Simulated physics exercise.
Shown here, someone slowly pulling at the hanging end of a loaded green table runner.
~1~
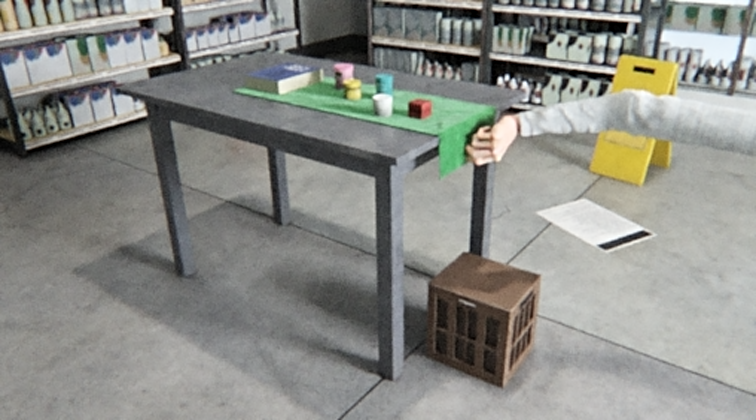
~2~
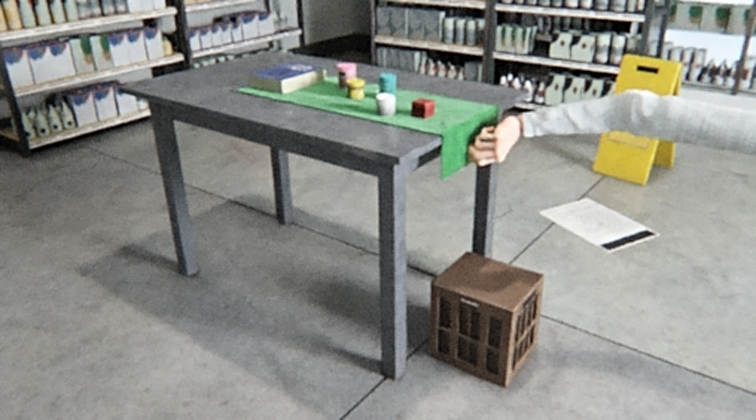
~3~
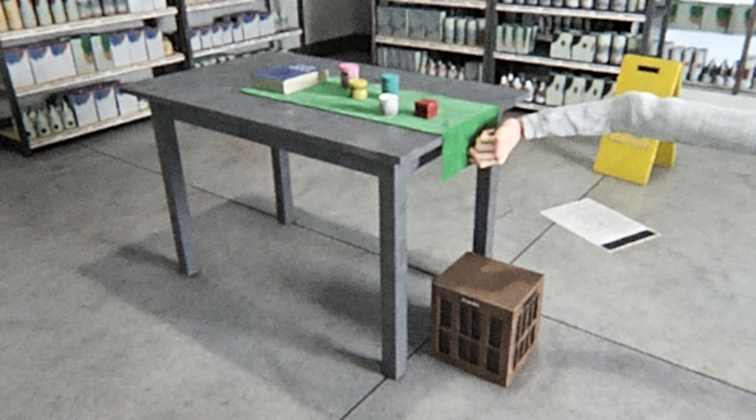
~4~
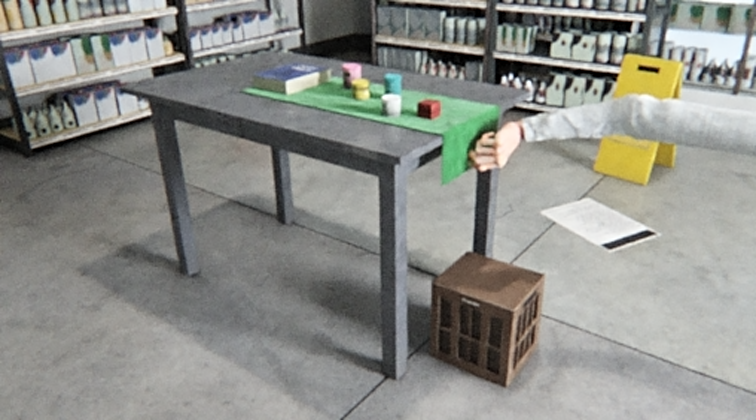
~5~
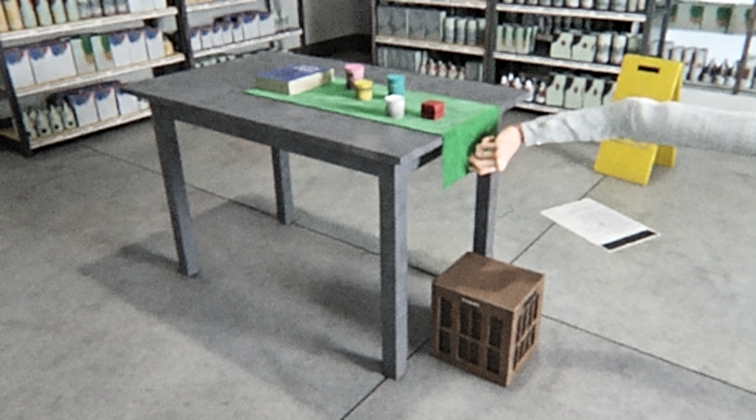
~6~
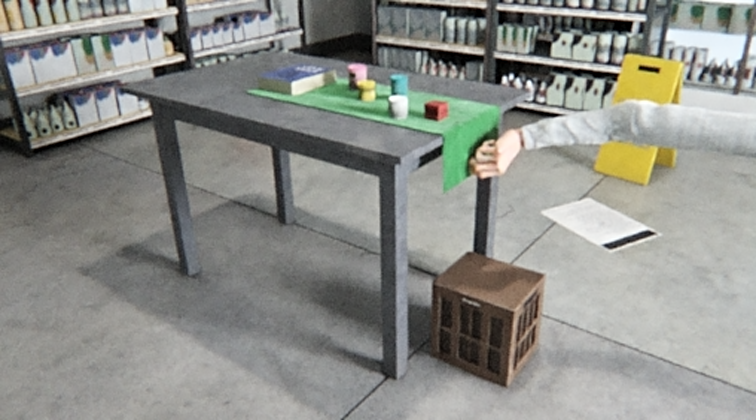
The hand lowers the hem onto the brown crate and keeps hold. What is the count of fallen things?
The table loses three.
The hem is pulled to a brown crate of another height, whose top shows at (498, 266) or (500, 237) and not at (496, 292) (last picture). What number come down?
It would be 2 and 1.
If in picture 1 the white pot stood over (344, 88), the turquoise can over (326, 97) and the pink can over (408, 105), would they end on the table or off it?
The white pot survives; the turquoise can remains up; the pink can drops off.
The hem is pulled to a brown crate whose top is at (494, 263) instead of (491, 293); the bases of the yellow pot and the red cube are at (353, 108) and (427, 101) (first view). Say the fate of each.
The yellow pot remains up, the red cube drops off.
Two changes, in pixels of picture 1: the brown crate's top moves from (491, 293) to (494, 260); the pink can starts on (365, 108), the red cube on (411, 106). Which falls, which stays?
The pink can holds on; the red cube drops off.
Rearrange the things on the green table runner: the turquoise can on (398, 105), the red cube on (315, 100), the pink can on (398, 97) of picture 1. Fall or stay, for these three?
The turquoise can is carried off; the red cube holds on; the pink can tumbles off.
Early on, hem near (470, 235); red cube gone.
Midway, hem on the crate; red cube, white pot and turquoise can gone.
Finally, hem on the crate; red cube, white pot and turquoise can gone. The count of fallen things is three.
